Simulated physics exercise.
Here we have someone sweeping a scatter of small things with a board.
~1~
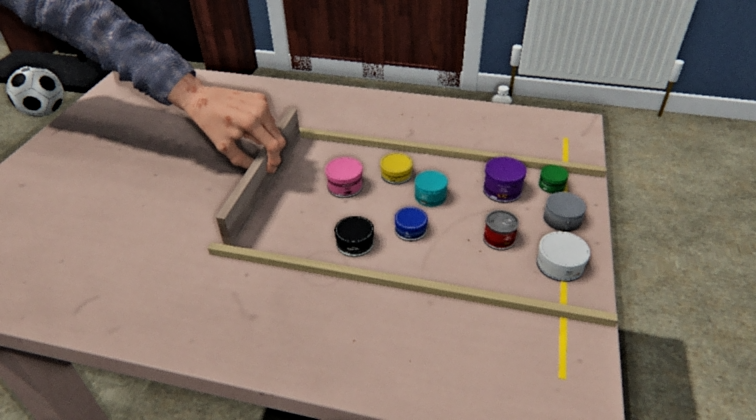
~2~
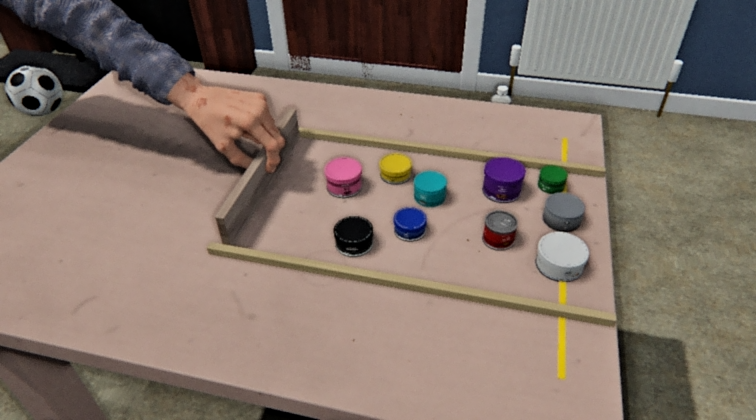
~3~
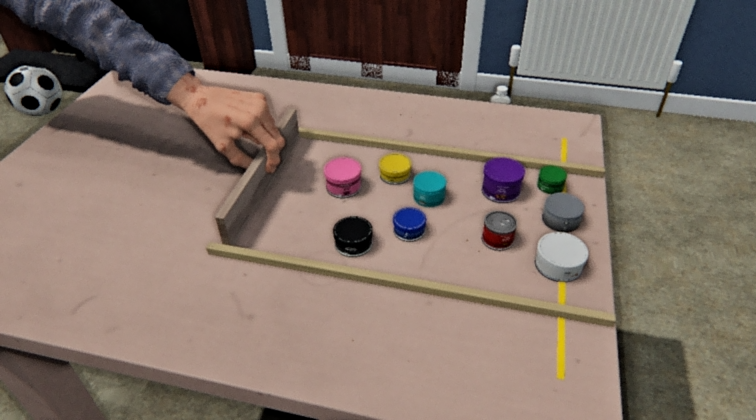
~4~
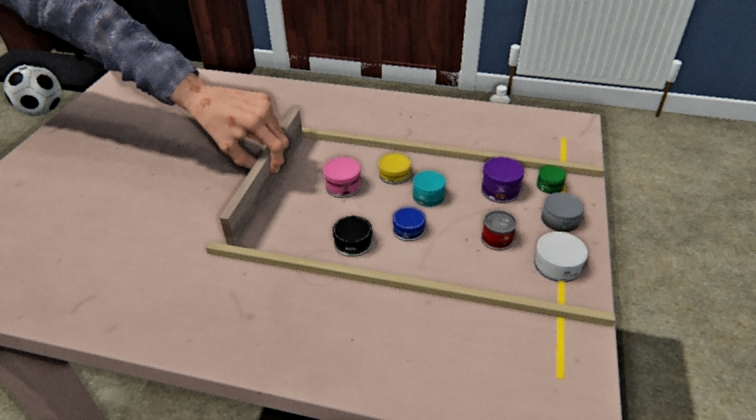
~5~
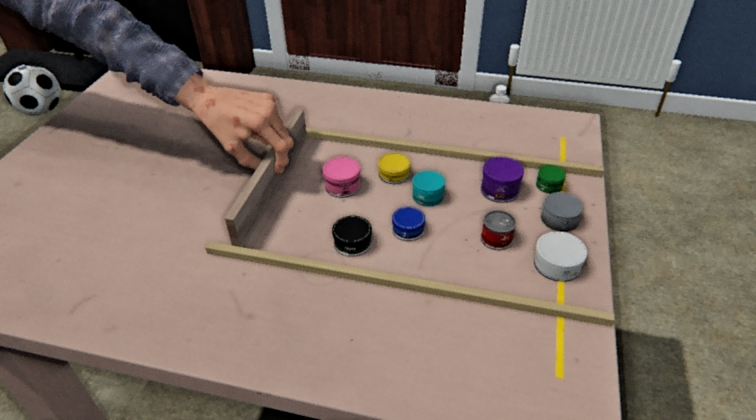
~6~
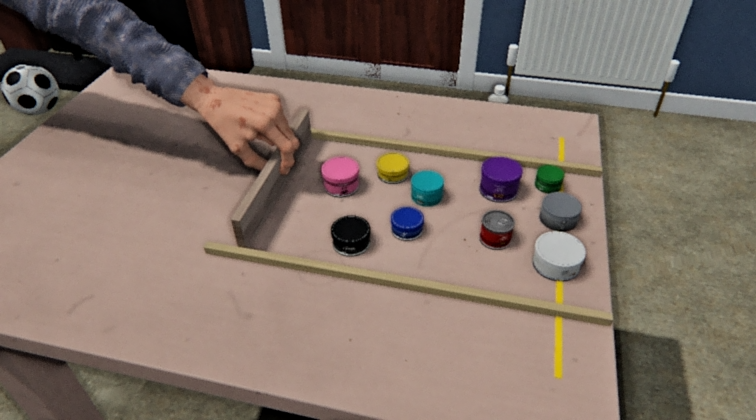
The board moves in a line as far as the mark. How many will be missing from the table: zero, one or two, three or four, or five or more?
The number that fall off is five or more.
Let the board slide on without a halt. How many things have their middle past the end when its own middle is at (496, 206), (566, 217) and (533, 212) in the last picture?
It would be 0, 6 and 2.
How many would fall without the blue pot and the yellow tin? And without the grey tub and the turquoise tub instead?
First 3, then 2.
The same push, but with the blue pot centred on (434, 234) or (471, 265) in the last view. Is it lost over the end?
In turn it survives; stays on.
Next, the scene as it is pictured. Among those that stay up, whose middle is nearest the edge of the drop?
It is the red tin.
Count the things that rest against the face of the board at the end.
4 of them.
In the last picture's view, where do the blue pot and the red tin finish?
First (579, 246), then (612, 239).
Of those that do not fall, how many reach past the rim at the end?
Overhanging: 1.
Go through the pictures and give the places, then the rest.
The first picture shows grey tub (564, 212); white tin (562, 257); green tub (553, 179); board (264, 172); tape (564, 233).
The second picture shows white tin (561, 257); blue pot (410, 224).
The third picture shows green tub (552, 180); board (263, 172).
The fourth picture shows grey tub (562, 212); purple tin (502, 180).
The fifth picture shows white tin (560, 256); red tin (498, 230).
The sixth picture shows grey tub (560, 212); white tin (558, 256); green tub (549, 179); board (277, 174); tape (560, 232).
Early on, none off yet; grey tub at rest near (560, 212); white tin at rest near (558, 256); green tub at rest near (549, 179).
A while later, none off yet; grey tub travelled about its own width near (600, 218); white tin travelled a little near (570, 261); green tub travelled about its own width near (591, 179).
Finally, the number that fall off is five or more; lost, turquoise tub, purple tin, green tub, white tin and grey tub.
